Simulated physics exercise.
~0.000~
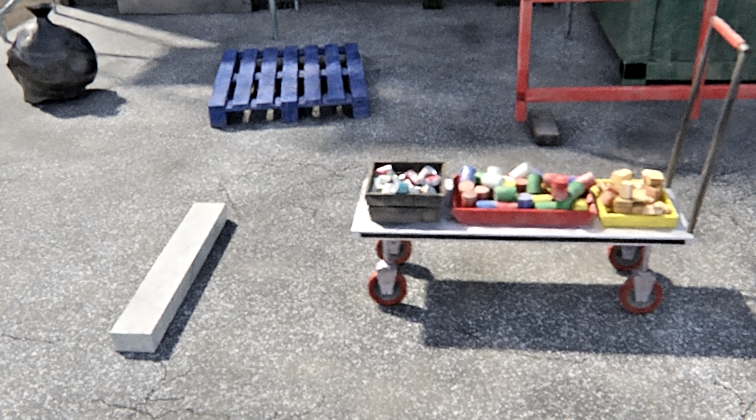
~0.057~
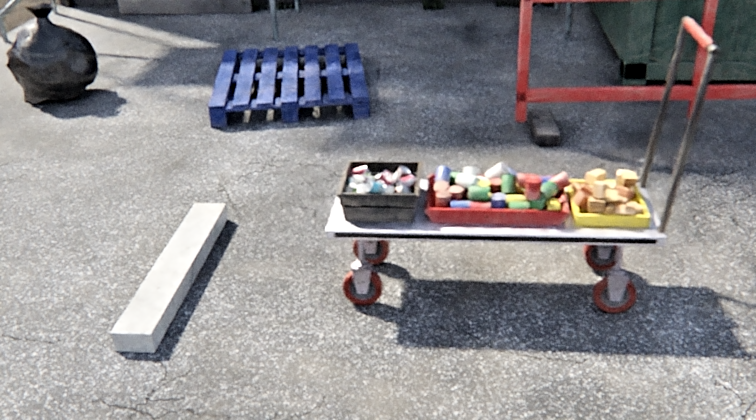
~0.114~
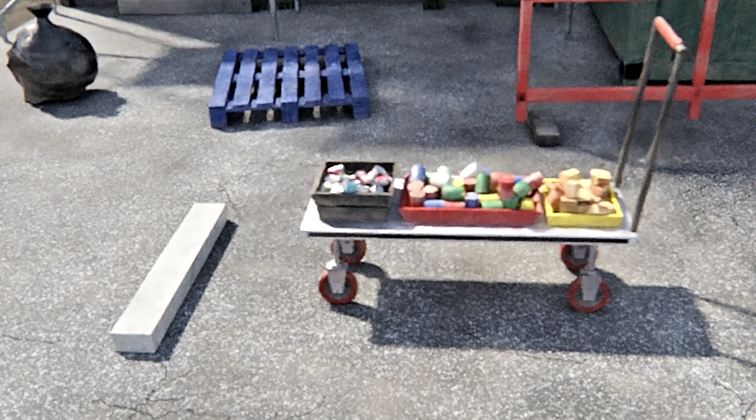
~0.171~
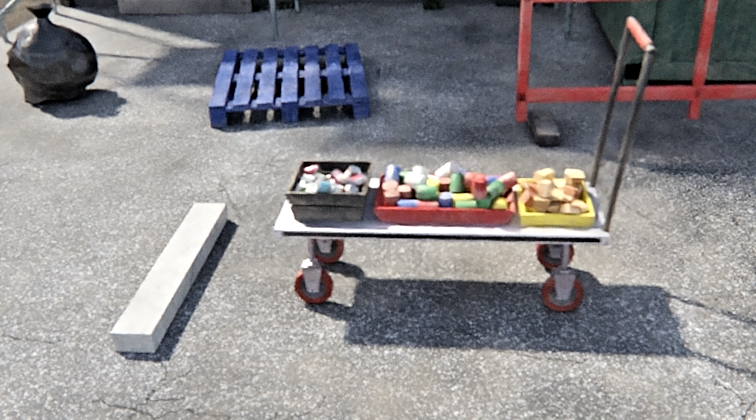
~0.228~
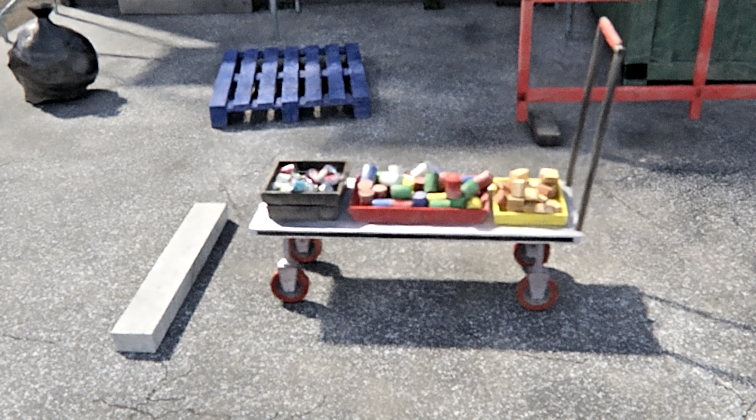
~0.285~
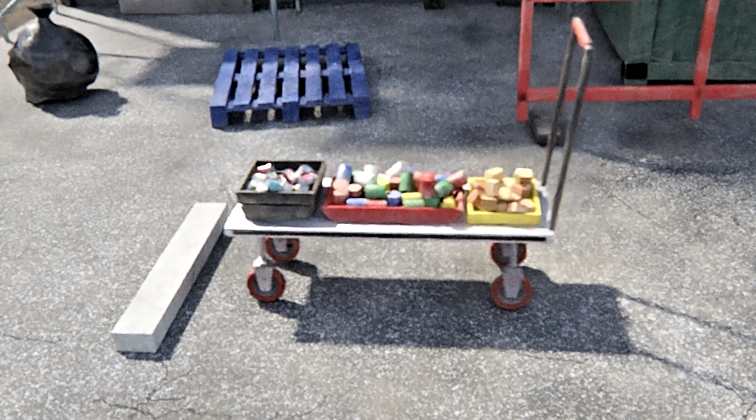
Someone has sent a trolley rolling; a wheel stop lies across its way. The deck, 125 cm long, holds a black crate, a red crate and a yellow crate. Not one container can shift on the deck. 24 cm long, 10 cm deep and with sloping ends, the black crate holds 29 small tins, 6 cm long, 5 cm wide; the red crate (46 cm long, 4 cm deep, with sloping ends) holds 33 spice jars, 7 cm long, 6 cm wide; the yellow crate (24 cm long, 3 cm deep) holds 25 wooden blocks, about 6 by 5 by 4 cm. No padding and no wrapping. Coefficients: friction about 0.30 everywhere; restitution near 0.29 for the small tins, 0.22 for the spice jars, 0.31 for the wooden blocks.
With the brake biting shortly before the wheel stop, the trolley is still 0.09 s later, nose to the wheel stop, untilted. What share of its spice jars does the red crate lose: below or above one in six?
Out of the red crate go short of a sixth of its spice jars.
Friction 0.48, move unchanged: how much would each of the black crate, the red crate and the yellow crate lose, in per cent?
Black crate 0%, red crate 10%, yellow crate 20%.
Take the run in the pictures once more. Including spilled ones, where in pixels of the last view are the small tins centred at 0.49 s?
Close to (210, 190).
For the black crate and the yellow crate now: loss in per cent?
The black crate loses 5 percent and the yellow crate loses 35 percent.
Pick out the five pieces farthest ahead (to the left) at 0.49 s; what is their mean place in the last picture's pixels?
Pixel (191, 183), give or take.
After 0.39 s, the brake bites.
After 0.49 s, 0 of 29 out of the black crate, 0 of 33 out of the red crate and 2 of 25 out of the yellow crate.
After 0.61 s, 0 of 29 out of the black crate, 0 of 33 out of the red crate and 9 of 25 out of the yellow crate.
After 0.84 s, 1 of 29 out of the black crate, 2 of 33 out of the red crate and 9 of 25 out of the yellow crate.
Outcome (at 1.35 s), 1 of 29 out of the black crate, 2 of 33 out of the red crate and 9 of 25 out of the yellow crate. Asked share, 2 of 33, 6 per cent.
